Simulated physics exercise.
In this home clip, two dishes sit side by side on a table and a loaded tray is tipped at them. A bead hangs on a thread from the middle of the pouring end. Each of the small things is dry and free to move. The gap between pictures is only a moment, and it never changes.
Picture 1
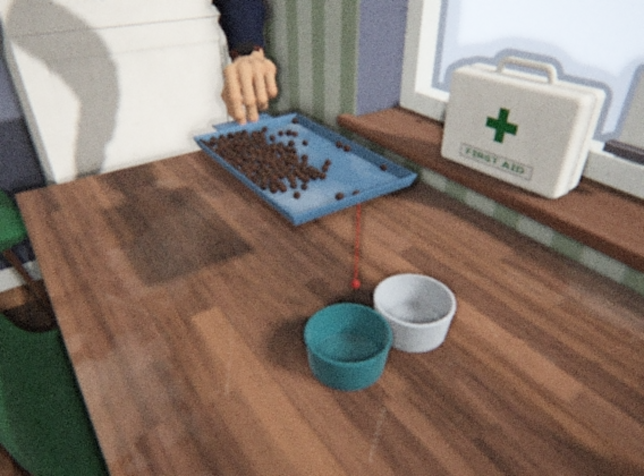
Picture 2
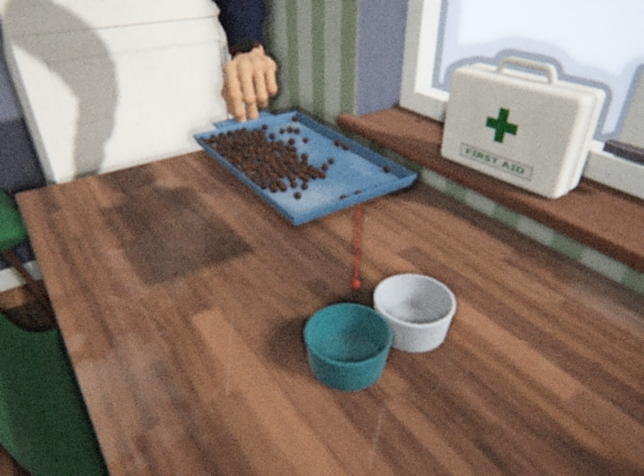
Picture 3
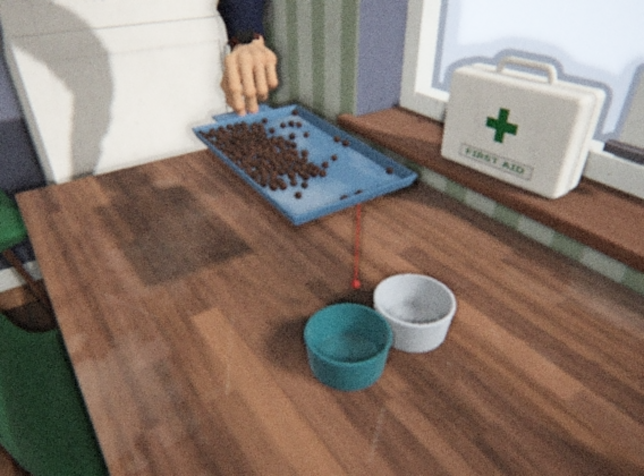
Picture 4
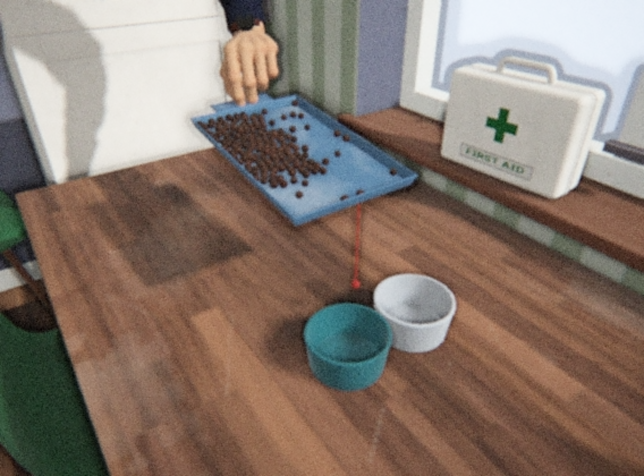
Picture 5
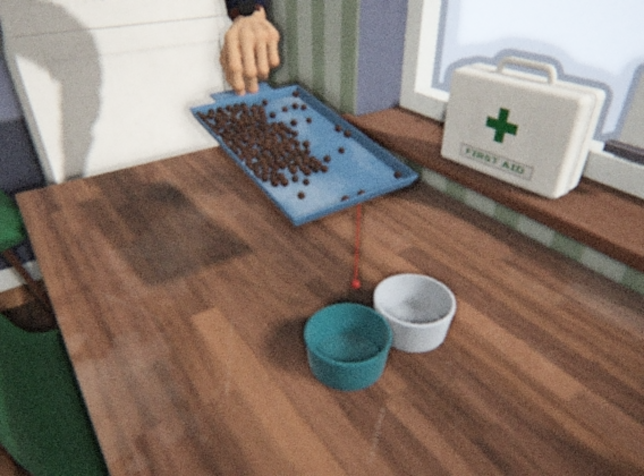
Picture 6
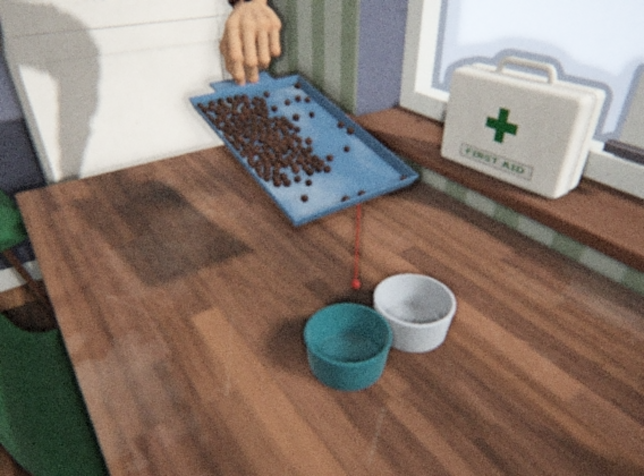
A hand in a dark sleeve holds the far end of a blue tray over a wooden table, seen from above by a still camera. Dark brown balls cover the tray, a red bead hangs below its near edge, and teal and white dishes sit beneath, with a first aid case at right. The hand raises the far end, gradually steepening the tray, and the balls shift slightly.
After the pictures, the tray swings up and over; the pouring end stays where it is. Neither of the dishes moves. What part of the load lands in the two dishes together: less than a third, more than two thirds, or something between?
The way it goes, the dishes gather better than two thirds of the pieces.
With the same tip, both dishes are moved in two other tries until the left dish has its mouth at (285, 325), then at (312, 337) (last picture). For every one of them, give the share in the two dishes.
Around 30 and around 90 per cent, in that order.
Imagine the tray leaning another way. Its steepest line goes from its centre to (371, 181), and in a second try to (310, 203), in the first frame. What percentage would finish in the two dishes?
Near 60 % and, after that, 60 %.
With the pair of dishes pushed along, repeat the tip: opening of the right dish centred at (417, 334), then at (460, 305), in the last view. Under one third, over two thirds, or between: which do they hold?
Case one, less than a third; case two, below one third.
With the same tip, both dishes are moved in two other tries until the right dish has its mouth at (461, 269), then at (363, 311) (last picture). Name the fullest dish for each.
The one on the left side; the one on the right side.
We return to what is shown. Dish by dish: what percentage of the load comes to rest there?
For the left dish some 60 %, for the right dish some 30 %.
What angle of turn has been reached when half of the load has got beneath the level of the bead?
Roughly 70°.
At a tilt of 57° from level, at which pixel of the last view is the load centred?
The middle of the pieces lands at roughly (344, 207).
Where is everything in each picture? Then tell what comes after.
Corners of the pouring end at (296, 214) and (411, 174), level; middle of the load at (260, 158), chocolate balls; left dish at (374, 370); right dish at (441, 332); bead on its thread at (355, 284), in the first frame.
Corners of the pouring end at (296, 214) and (411, 174), level; middle of the load at (260, 156), in the second frame.
Corners of the pouring end at (296, 214) and (411, 174), tipped barely, level across its low end; middle of the load at (260, 152), a stray few on the move, in the third frame.
Corners of the pouring end at (296, 215) and (412, 174), tipped a little, level across its low end; middle of the load at (260, 146), a small part on the move, in the fourth frame.
Corners of the pouring end at (297, 216) and (412, 174), tipped a little, level across its low end; middle of the load at (261, 140), a small part on the move, in the fifth frame.
Corners of the pouring end at (297, 216) and (413, 175), tipped a little, level across its low end; middle of the load at (263, 136), most on the move; left dish at (374, 370); right dish at (441, 332), in the sixth frame.
Soon after the last picture, tray tipped steeply; about two thirds on the tray; about a quarter in the left dish; a small part in the right dish; a stray few outside both; a small part in the air.
A little later, tray tipped right over; about half in the left dish; about a quarter in the right dish; a small part outside both; a small part in the air.
Later still, tray tipped past a quarter turn; about two thirds in the left dish; about a quarter in the right dish; a small part outside both.
By the end, tray tipped past a quarter turn; about two thirds in the left dish; about a quarter in the right dish; a small part outside both.
